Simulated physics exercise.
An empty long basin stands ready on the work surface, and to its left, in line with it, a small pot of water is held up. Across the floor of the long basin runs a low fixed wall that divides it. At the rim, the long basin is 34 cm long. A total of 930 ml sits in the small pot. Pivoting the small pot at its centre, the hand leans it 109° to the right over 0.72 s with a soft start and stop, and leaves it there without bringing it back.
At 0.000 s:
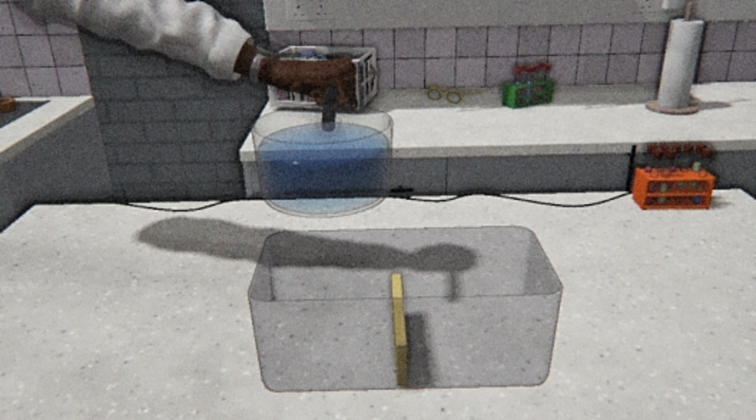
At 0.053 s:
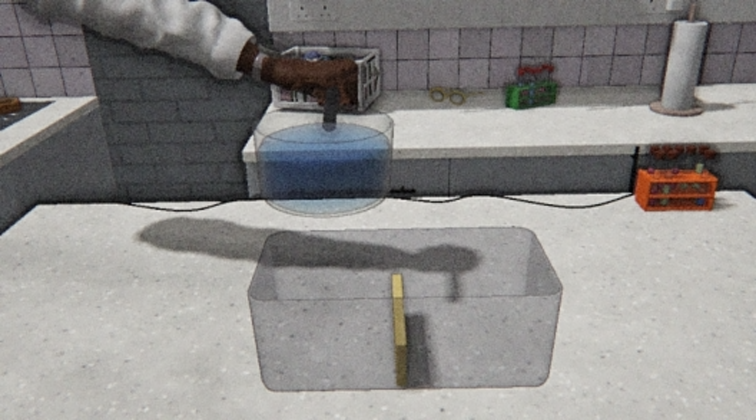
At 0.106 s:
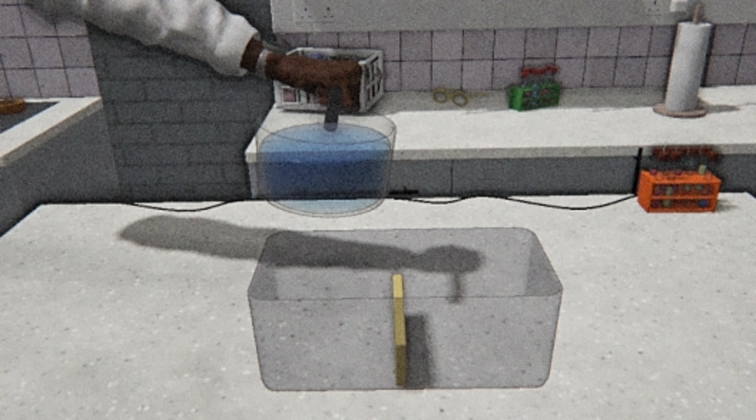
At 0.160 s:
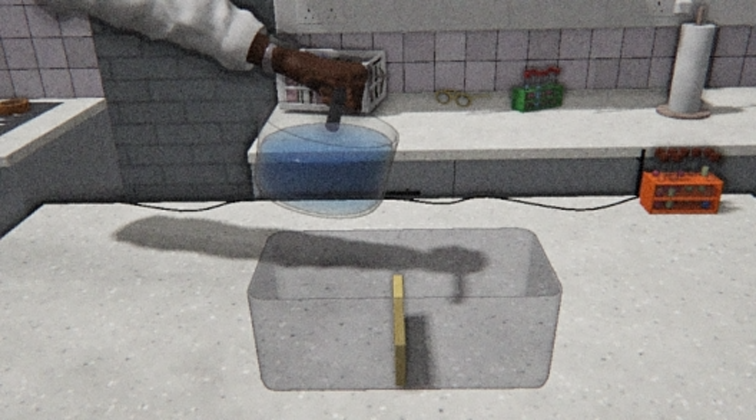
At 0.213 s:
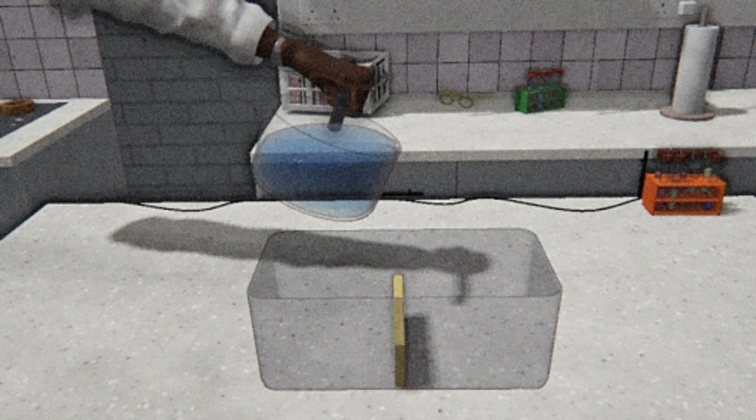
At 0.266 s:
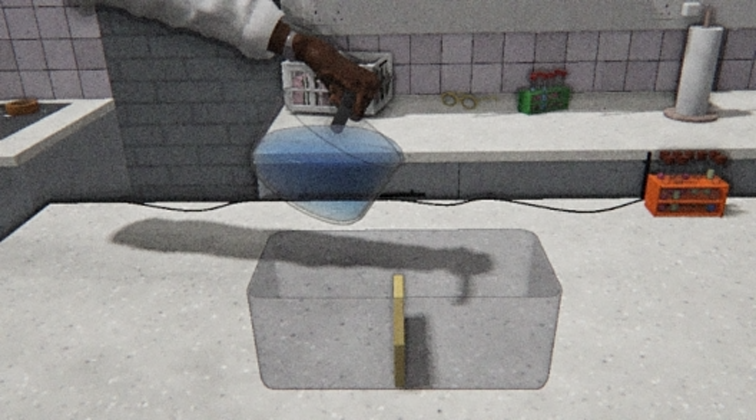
A hand tilts a small clear pot of blue water rightward above an empty long basin.
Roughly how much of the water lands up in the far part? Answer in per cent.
Around 87 %.
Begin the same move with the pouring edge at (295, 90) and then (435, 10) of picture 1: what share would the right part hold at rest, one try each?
5 then 85 %.
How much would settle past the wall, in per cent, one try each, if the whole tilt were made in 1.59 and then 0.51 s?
The first try gives 95 percent and the second 80 percent.
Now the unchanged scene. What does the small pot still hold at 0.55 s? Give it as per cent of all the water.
Portion remaining: Approx. 30 per cent.
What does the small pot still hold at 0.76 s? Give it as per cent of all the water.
I'd say some 6 per cent remains.
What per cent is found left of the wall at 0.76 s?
9 %.
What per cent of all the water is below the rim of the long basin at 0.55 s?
I reckon close to 32 percent of it.
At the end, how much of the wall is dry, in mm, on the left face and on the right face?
Left roughly 54 mm; right roughly 28 mm.
By 0.55 s the tilt is 95° and 31 per cent is still to pour, 0 is left of the wall and 32 right of it.
By 0.76 s the tilt is 109° and 6 per cent is still to pour, 9 is left of the wall and 80 right of it.
By 0.98 s the tilt is 109° and 0 per cent is still to pour, 12 is left of the wall and 86 right of it.
By 1.22 s the tilt is 109° and 0 per cent is still to pour, 12 is left of the wall and 87 right of it.
At rest 12 per cent lies left of the wall, 87 right of it and 1 outside.
